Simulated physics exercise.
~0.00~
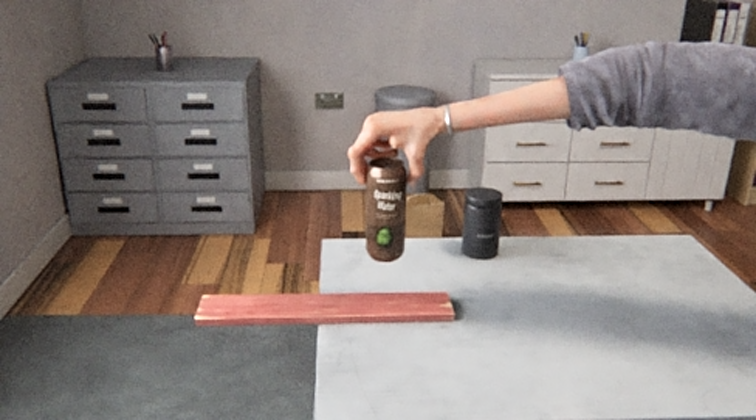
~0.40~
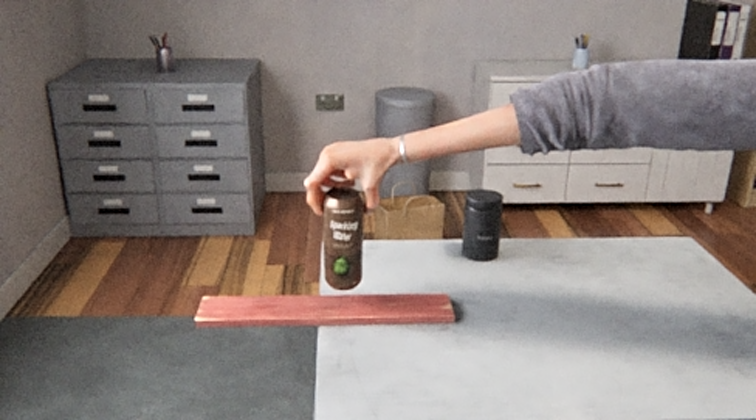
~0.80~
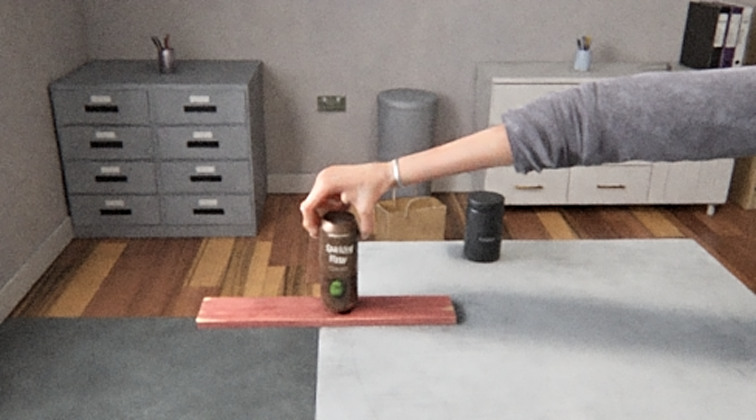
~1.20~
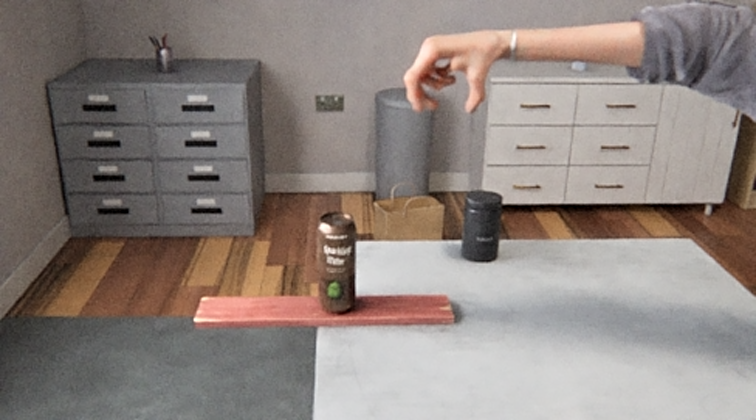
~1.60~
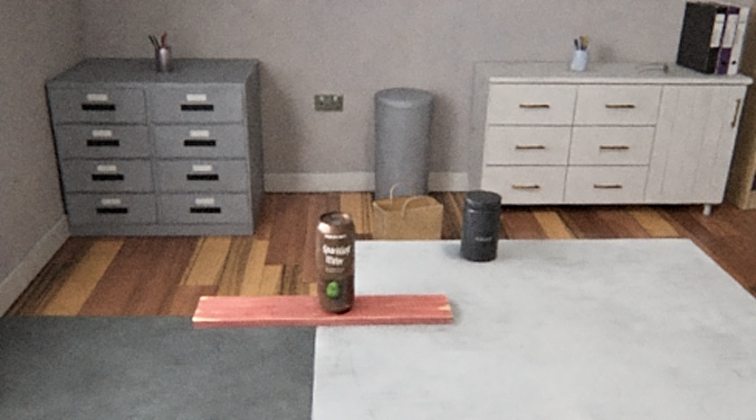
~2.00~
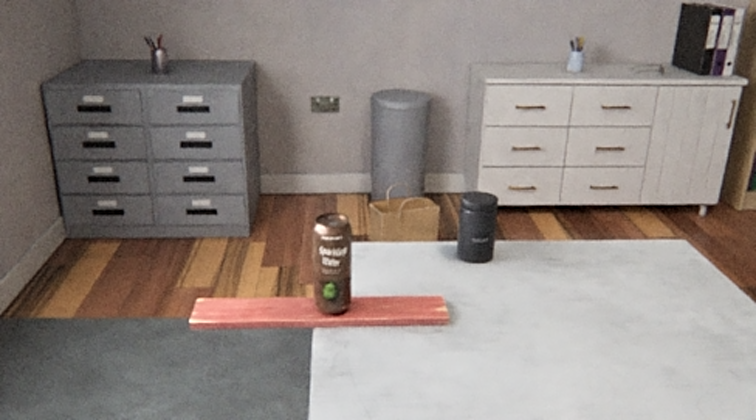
The footage shows a hand lowering a brown can onto a flat red plank at the table's edge, moving it left and down, then letting go and withdrawing to the right. The can stays upright on the motionless plank, with a black jar still standing nearby.
